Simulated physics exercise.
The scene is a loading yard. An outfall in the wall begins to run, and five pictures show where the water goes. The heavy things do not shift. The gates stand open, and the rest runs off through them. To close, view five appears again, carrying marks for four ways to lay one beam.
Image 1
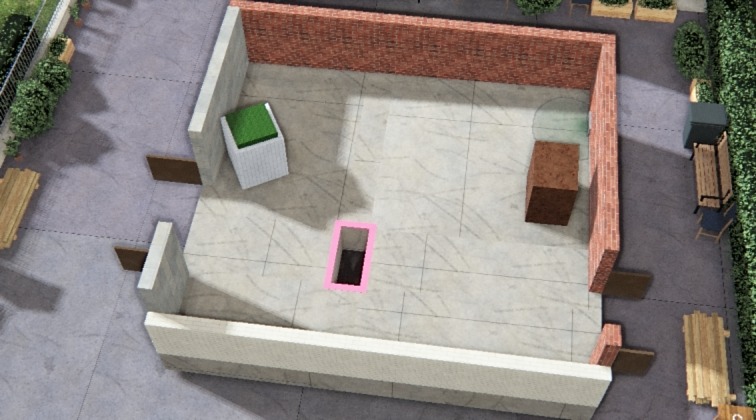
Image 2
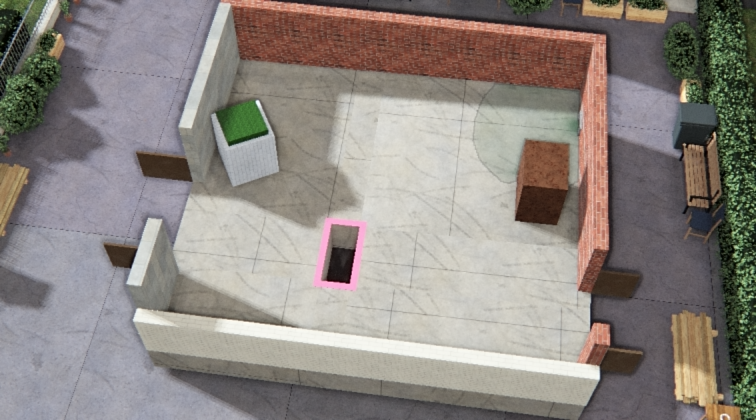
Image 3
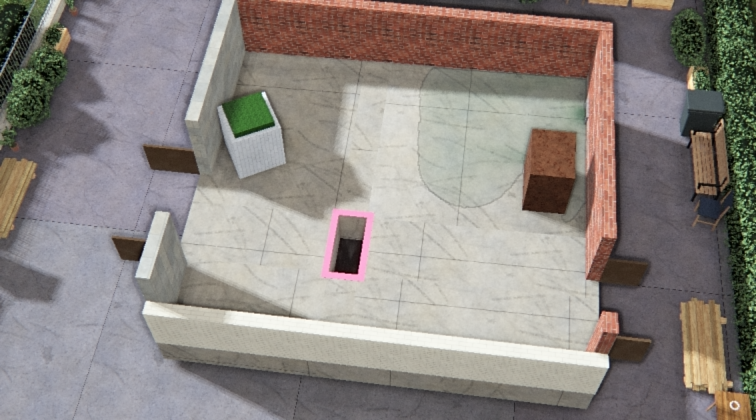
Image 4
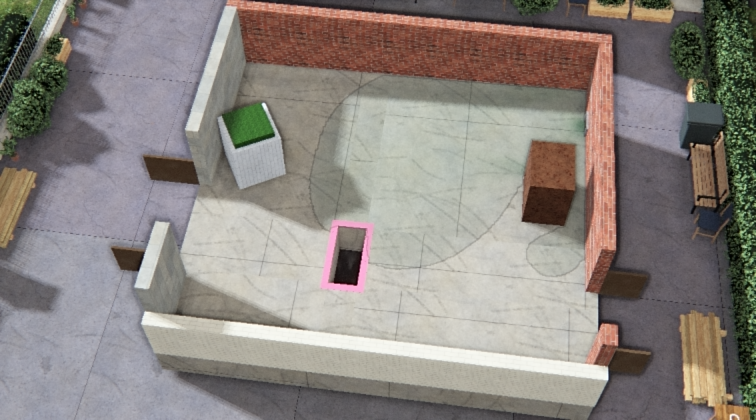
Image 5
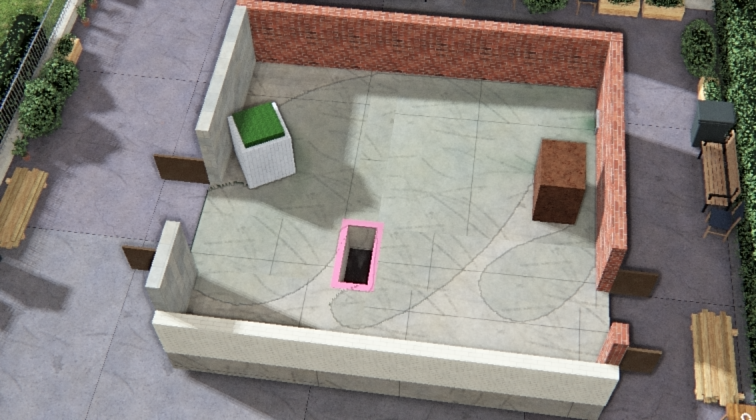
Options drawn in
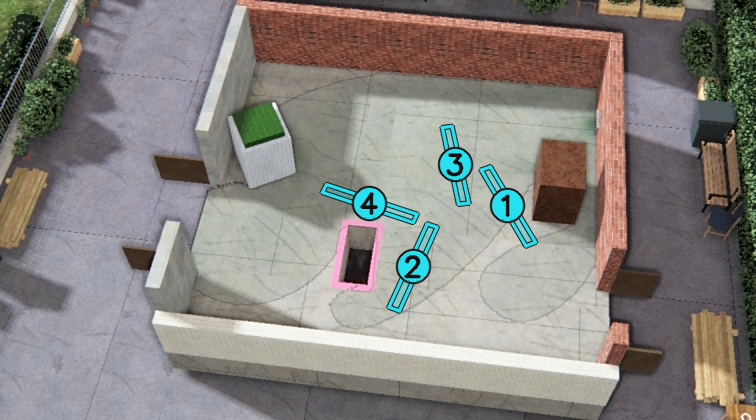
A thin sheet of clear water spread across the walled yard's pale floor from the upper right corner, widening leftward past the brown block until it reached around the pink-edged drain and the green-topped block.
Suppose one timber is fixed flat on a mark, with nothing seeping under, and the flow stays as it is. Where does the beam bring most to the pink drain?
2 is best.
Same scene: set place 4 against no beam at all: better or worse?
Worse.
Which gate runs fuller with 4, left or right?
The left gate.
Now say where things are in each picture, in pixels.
In the first picture, outfall at (590, 125); pink drain at (351, 256); open gate at (203, 228); open gate at (588, 327); 3 % of the ground under water, visible out to (541, 110); pink drain still dry.
In the second picture, 10 % of the ground under water, visible out to (503, 180); pink drain still dry.
In the third picture, 21 % of the ground under water, visible out to (421, 162); pink drain still dry.
In the fourth picture, 42 % of the ground under water, visible out to (319, 207); pink drain taking water.
In the fifth picture, 64 % of the ground under water, visible out to (190, 255); pink drain taking water.
In cyan, 1 from (485, 168) to (530, 244); 2 from (394, 309) to (432, 225); 3 from (447, 126) to (463, 203); 4 from (324, 188) to (415, 218).
If 1 is chosen, about 9 % of the stream goes into the pink drain, about 84 % out by the gates.
If 2 is chosen, about 21 % of the stream goes into the pink drain, about 75 % out by the gates.
If 3 is chosen, about 9 % of the stream goes into the pink drain, about 87 % out by the gates.
If 4 is chosen, about 11 % of the stream goes into the pink drain, about 82 % out by the gates.
